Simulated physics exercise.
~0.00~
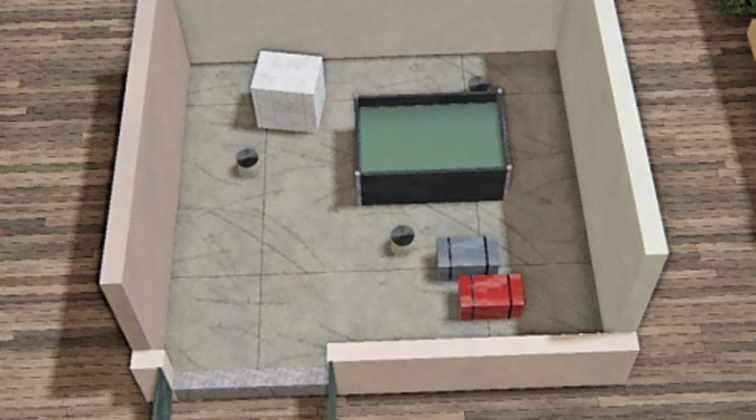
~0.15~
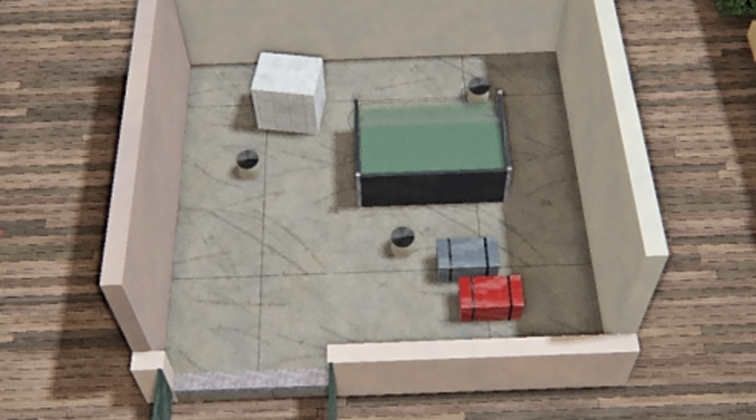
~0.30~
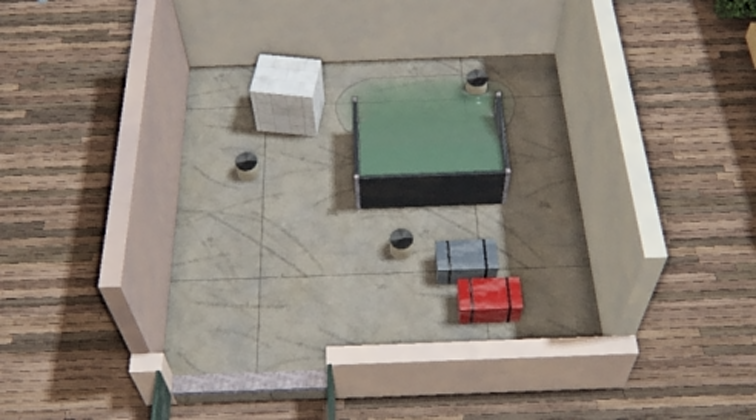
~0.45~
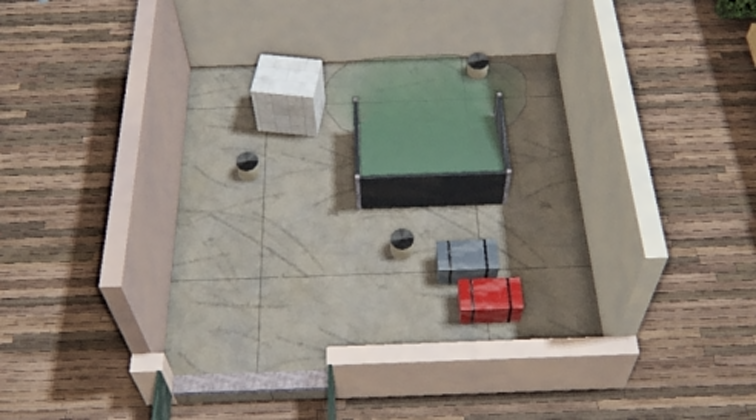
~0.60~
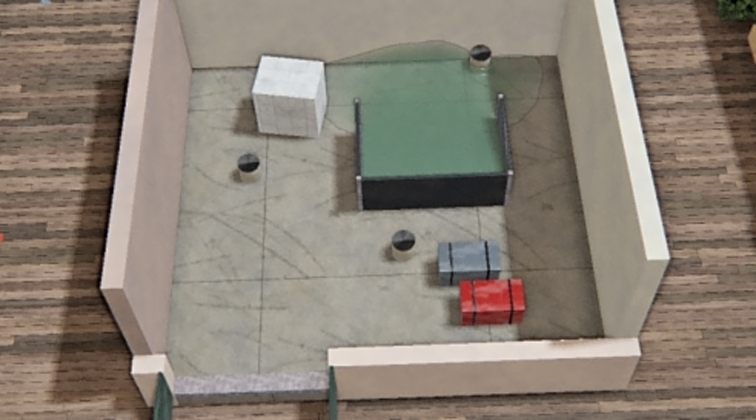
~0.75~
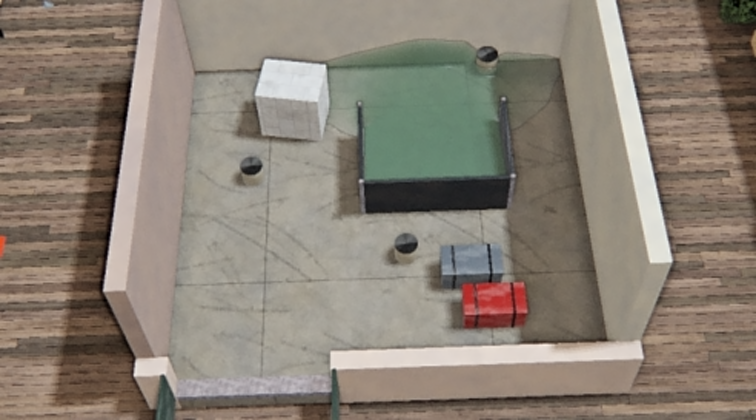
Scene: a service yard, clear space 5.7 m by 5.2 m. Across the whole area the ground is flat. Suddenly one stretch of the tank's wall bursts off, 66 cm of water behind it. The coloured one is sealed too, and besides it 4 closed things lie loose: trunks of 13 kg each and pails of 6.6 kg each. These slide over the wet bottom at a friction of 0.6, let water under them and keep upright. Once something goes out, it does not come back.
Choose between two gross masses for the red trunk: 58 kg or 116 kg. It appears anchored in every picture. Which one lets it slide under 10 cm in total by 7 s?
Of the two, the smaller does it already.
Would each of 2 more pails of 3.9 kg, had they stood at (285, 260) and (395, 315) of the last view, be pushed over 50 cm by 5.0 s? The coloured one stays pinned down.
The first is within the limit, the second within the limit.
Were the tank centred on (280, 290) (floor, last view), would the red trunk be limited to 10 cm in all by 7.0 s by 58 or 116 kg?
In that case the lighter mass suffices.
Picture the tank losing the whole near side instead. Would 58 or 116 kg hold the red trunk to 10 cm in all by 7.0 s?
Result: Both masses insufficient.
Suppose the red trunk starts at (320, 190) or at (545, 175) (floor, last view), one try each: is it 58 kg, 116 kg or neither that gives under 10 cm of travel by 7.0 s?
In that order: The lighter suffices; both fail.
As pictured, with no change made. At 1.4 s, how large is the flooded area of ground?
Wet area: Approx. 9.0 m2.
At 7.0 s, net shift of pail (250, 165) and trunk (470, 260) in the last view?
Taking them in order, that's 50 centimetres and 30 centimetres.
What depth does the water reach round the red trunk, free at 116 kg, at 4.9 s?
Roughly 6 cm.
After 1.4 s the red trunk would be 0 cm from its start with 58 kg and 0 cm from its start with 116 kg; 0 cm of water round it then.
After 3.1 s the red trunk would be 0 cm from its start with 58 kg and 0 cm from its start with 116 kg; 5 cm of water round it then.
After 4.9 s the red trunk would be 0 cm from its start with 58 kg and 0 cm from its start with 116 kg; 6 cm of water round it then.
After 7.0 s the red trunk would be 0 cm from its start with 58 kg and 0 cm from its start with 116 kg; 5 cm of water round it then.
